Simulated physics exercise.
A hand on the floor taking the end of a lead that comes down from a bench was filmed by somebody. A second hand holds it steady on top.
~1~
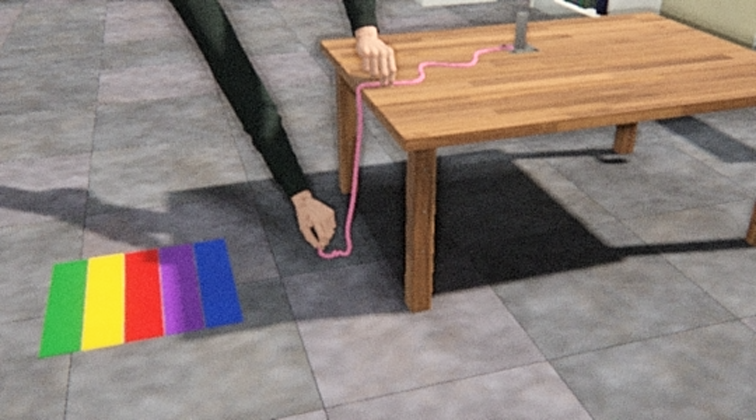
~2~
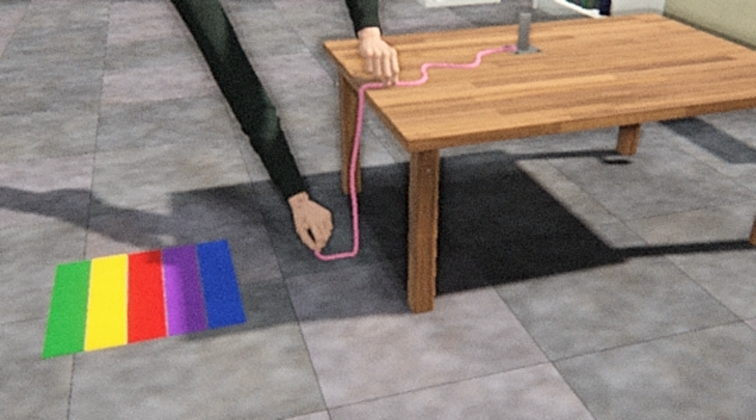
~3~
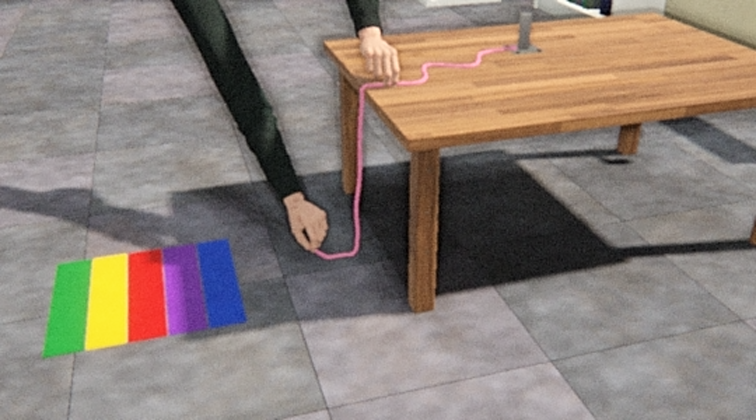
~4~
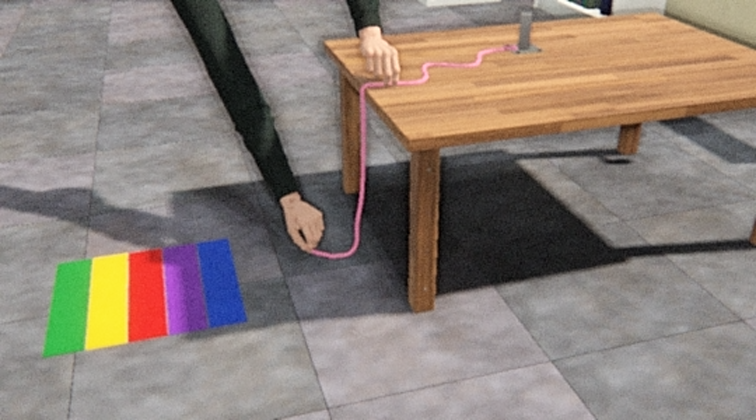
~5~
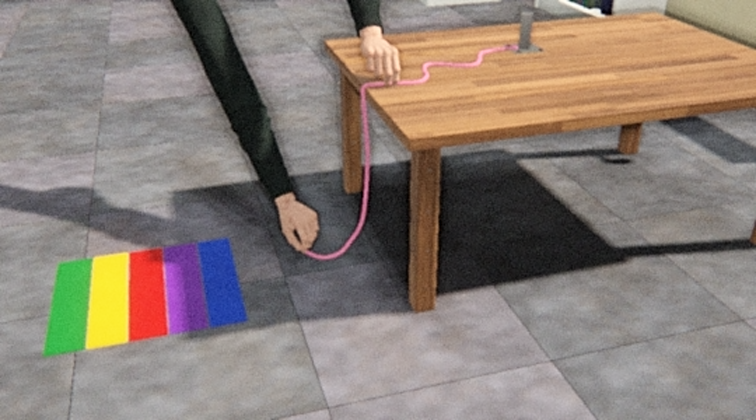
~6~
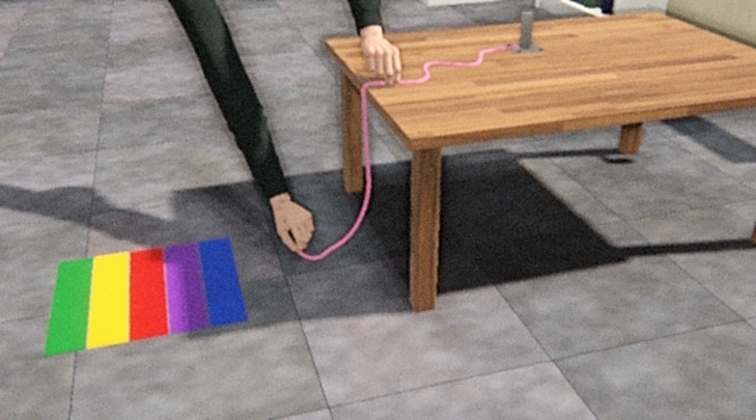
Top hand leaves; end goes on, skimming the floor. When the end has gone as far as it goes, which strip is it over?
It is over the red strip.
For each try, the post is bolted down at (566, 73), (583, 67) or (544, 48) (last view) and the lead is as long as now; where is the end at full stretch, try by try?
Estimated pixels per try: (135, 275); (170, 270); (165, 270).
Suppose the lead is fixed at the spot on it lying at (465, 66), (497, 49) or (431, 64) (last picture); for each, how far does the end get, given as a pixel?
Estimated spots in sequence: (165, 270), (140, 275), (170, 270).
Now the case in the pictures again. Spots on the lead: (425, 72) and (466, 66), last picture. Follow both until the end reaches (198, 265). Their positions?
You'll find one close to (383, 71) and the other close to (437, 61).
Early on, end near (198, 265); over purple.
Midway, end near (161, 270); over red.
At the end of the slack, end near (137, 274); over red. The end stops over the red strip.
